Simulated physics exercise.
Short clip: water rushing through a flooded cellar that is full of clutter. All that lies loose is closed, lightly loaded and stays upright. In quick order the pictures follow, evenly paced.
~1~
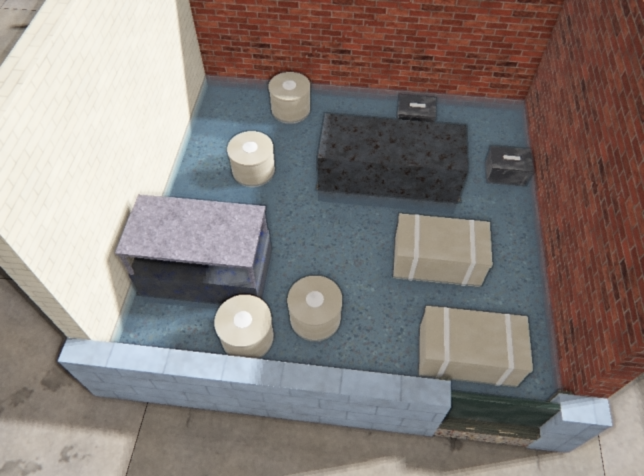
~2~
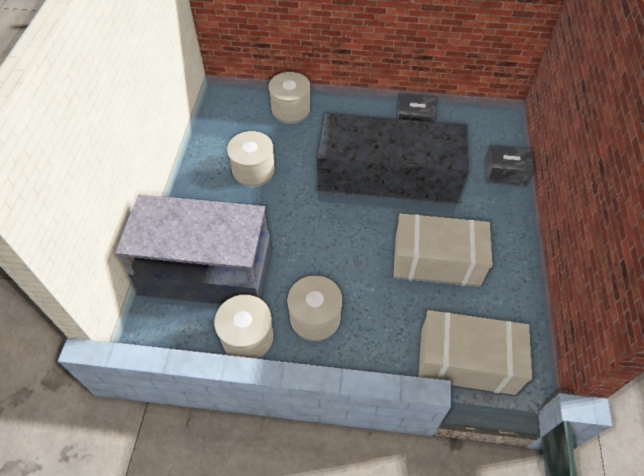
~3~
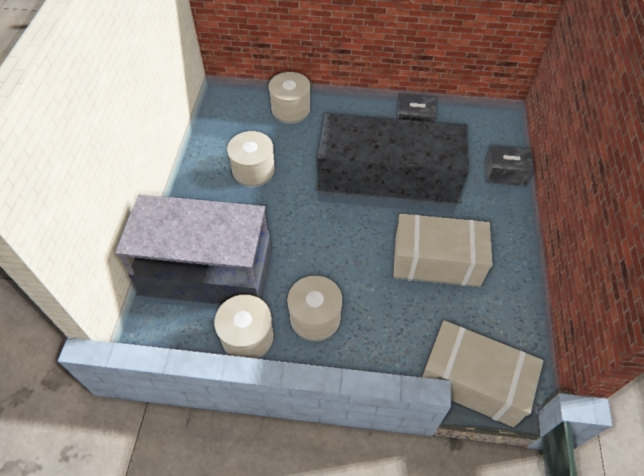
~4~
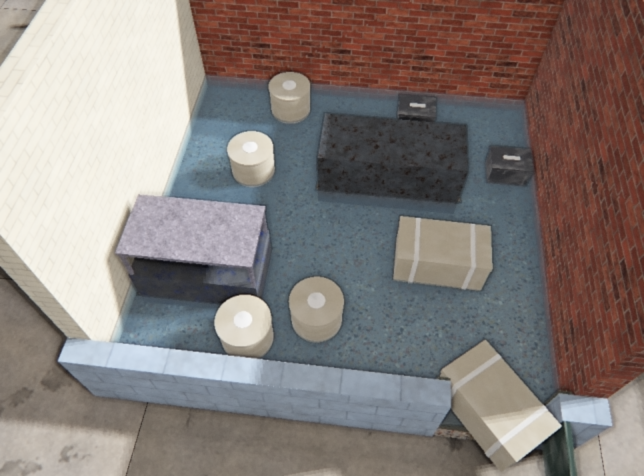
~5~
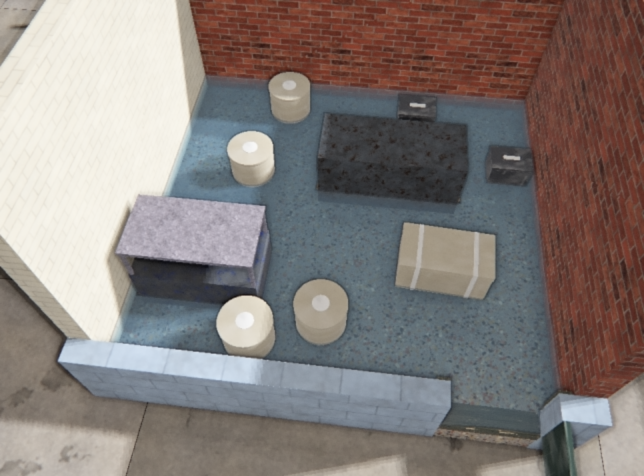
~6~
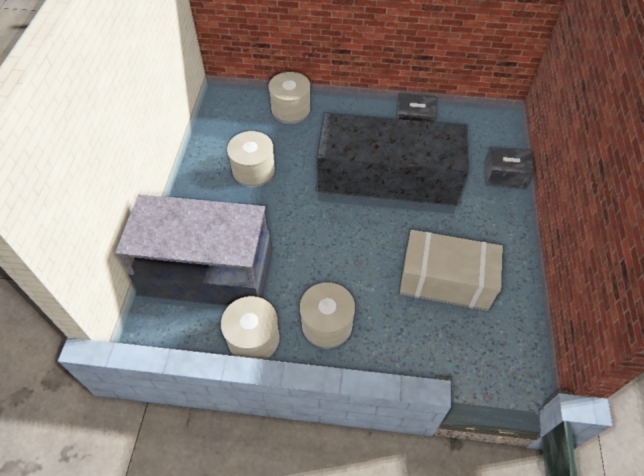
In a flooded, cluttered cellar, a dark gate swung open at the lower right, and the nearest strapped trunk turned and went out through the gap, before the other trunk and two tubs drifted slightly.
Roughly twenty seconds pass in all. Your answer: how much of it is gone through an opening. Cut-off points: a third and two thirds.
Less than a third.
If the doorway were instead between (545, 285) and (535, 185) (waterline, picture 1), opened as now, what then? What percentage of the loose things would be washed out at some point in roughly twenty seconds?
Roughly 80 in a hundred.
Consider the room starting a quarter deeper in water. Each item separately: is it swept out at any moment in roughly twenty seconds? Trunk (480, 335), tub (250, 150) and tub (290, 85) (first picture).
As listed: Escaped, remained, remained.
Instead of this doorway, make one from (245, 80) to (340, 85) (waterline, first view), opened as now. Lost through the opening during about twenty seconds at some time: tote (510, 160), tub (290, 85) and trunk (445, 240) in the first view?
In the order given: Escapes, escapes, remains.
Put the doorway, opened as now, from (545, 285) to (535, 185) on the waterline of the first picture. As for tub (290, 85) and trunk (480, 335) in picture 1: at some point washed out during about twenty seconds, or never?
Outcome by order: Not lost; exits.
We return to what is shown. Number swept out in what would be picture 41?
1 of them.
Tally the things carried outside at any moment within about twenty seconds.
The answer is 1.
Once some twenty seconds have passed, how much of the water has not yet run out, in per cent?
60 %.
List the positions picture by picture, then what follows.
A trunk at (445, 238), afloat; a tub at (315, 300) floats; 0 of 8 have shifted, in the first frame.
A trunk at (445, 238) floats; a tub at (315, 300) floats; 0 of 8 have shifted, in the second frame.
A trunk at (445, 239), afloat; a tub at (315, 300) floats; 1 of 8 have shifted, in the third frame.
A trunk at (445, 242), afloat; a tub at (316, 301) floats; 1 of 8 have shifted, in the fourth frame.
A trunk at (448, 250), afloat, close to its start; a tub at (321, 303), afloat, close to its start; 3 of 8 have shifted, in the fifth frame.
A trunk at (454, 259) floats, close to its start; a tub at (327, 307), afloat, close to its start; 4 of 8 have shifted, in the sixth frame.
A moment on, 1 of 8 are out; 7 afloat.
Next, 1 of 8 are out; 7 afloat.
Later, 1 of 8 are out; 7 afloat.
In the end, 1 of 8 are out; 7 afloat.
